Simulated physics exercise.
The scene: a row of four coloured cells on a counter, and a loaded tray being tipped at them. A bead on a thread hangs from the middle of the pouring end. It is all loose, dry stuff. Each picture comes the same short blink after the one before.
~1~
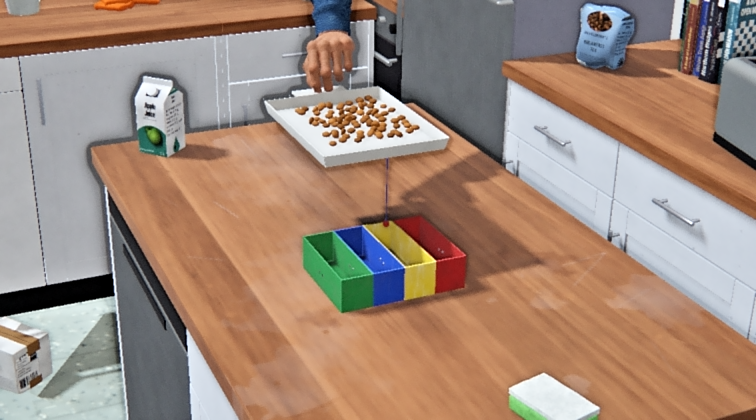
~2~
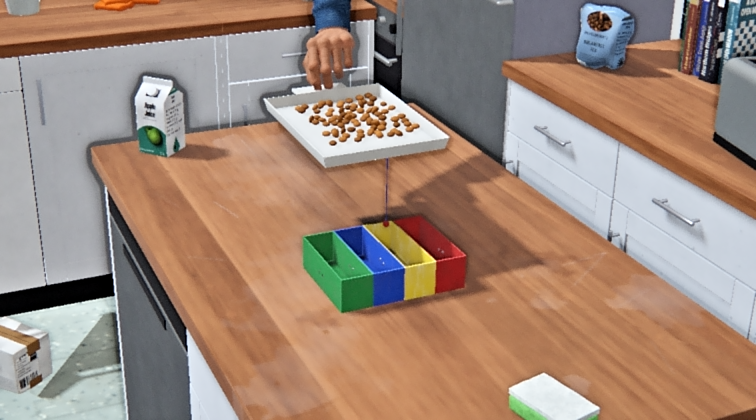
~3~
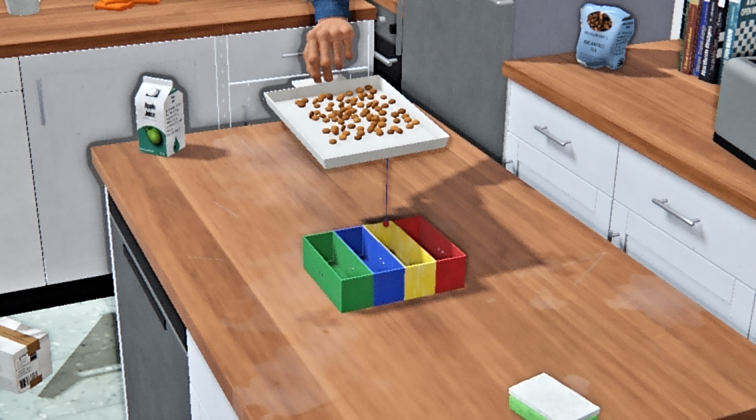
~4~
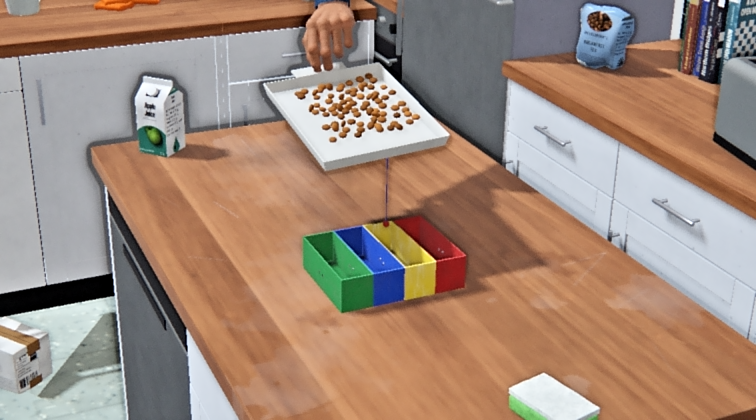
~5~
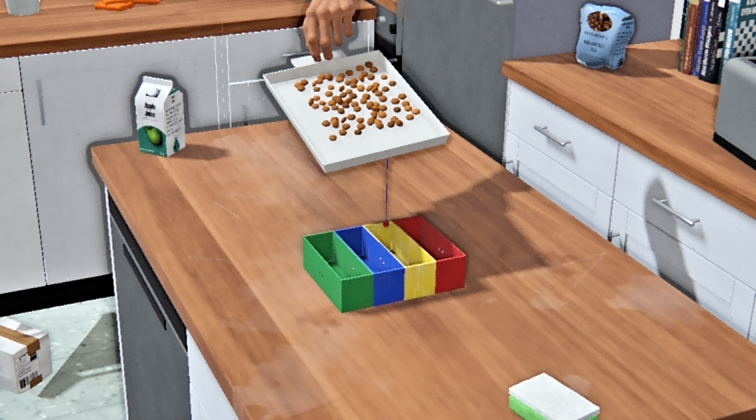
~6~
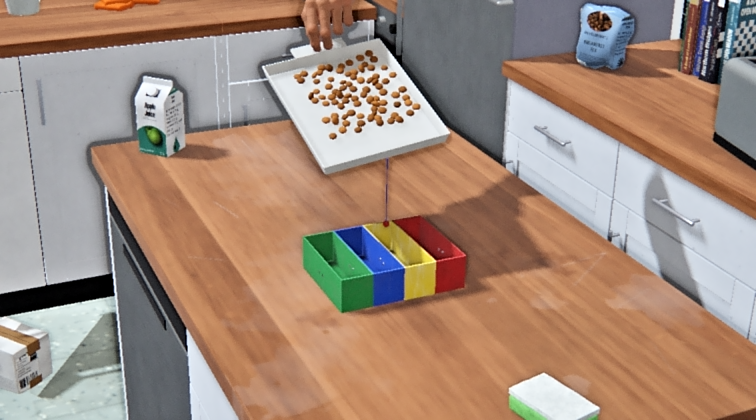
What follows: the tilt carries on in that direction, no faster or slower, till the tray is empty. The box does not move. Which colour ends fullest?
It favours the green compartment.
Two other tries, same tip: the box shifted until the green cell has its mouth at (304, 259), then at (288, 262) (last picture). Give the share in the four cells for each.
In turn 100 and 100 in a hundred.
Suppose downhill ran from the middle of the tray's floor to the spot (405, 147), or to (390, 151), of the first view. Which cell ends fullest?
At the first place red, at the second that red cell.
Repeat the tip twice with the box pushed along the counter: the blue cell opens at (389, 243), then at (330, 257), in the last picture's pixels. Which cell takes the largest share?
At the first place that green cell, at the second that blue cell.
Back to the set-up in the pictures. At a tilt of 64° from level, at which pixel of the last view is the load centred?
Around (349, 156).
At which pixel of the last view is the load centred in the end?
At about (340, 277).
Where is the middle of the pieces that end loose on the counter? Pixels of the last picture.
Close to (285, 295).
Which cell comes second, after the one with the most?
The runner-up: The blue cell.
Soon after the last picture, tray tipped steeply; nearly all on the tray; a small part falling or outside the box.
A little later, tray tipped past a quarter turn; about a quarter on the tray; about a third in the green cell; about a quarter in the blue cell; a stray few in the yellow cell; a stray few in the red cell; about a quarter falling or outside the box.
Later still, tray tipped past a quarter turn; about half in the green cell; about a quarter in the blue cell; a small part in the yellow cell; a small part falling or outside the box.
At rest, tray tipped past a quarter turn; about half in the green cell; about a quarter in the blue cell; a small part in the yellow cell; none in the red cell; a small part outside the box.
